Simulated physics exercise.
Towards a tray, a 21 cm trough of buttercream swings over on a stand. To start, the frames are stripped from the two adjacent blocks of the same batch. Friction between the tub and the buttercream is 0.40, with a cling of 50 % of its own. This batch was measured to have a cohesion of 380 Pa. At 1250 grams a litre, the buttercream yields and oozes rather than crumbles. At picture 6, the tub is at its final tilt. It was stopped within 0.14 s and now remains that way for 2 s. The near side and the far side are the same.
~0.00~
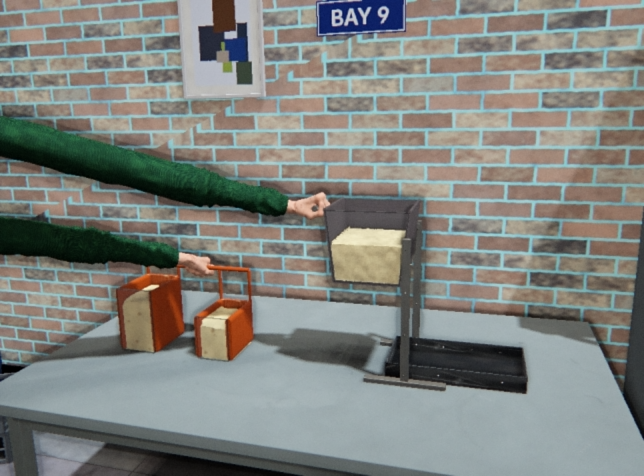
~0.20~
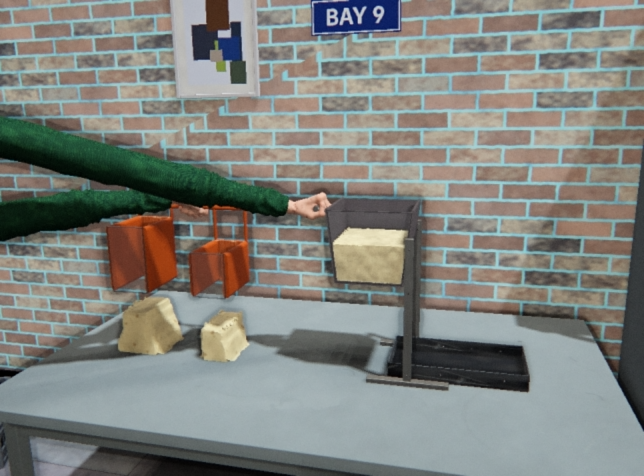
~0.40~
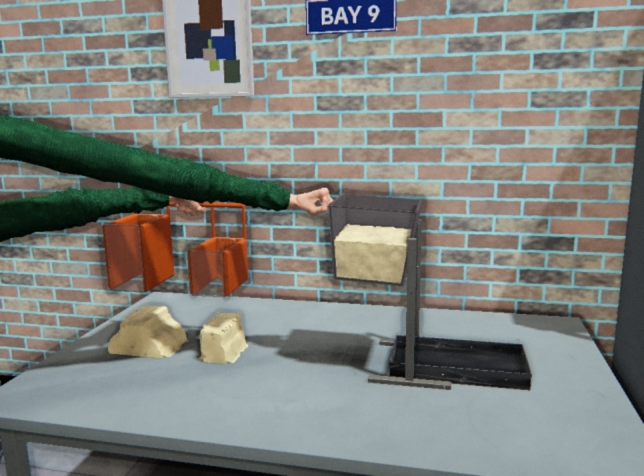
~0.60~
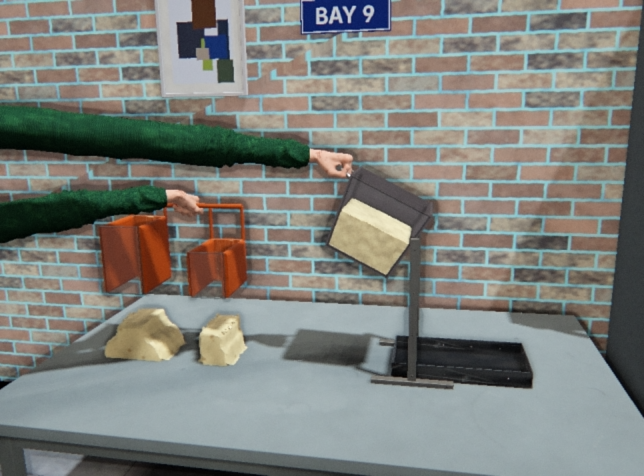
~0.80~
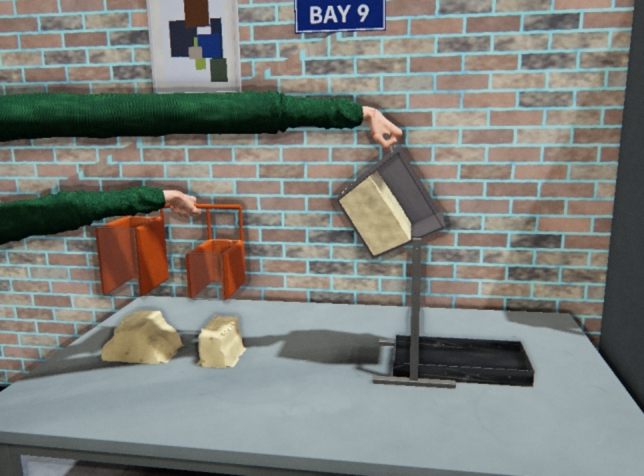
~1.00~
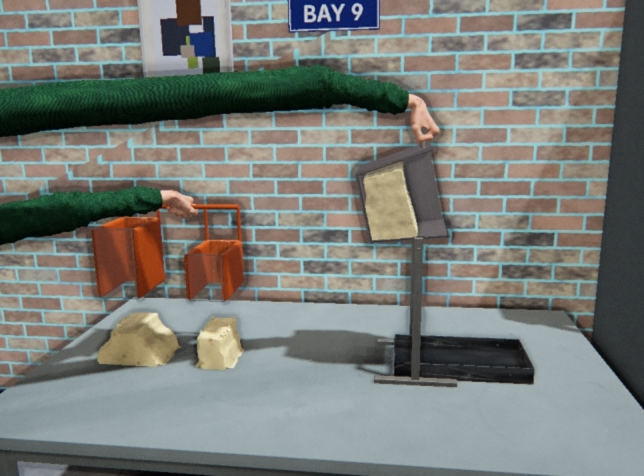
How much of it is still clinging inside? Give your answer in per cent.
About 100 %.
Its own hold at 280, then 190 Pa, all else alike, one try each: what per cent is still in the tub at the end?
Expect about 85 in a hundred, then about 65 in a hundred.
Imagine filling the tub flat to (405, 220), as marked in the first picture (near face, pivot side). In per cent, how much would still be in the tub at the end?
In that case some 60 per cent.
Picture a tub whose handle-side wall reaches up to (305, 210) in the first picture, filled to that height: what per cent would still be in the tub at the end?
Roughly 65 %.
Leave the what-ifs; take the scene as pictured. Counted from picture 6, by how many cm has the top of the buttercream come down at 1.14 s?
Roughly 3 cm.
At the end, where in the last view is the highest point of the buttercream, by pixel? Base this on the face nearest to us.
Somewhere near (421, 192) in the last view.
After 1.14 s, the tub is at 78 degrees and holds 100 %.
After 1.31 s, the tub is at 78 degrees and holds 100 %.
After 1.48 s, the tub is at 78 degrees and holds 100 %.
After 1.65 s, the tub is at 78 degrees and holds 100 %.
After 3.00 s, at the end, the tub is at 78 degrees and holds 100 %.
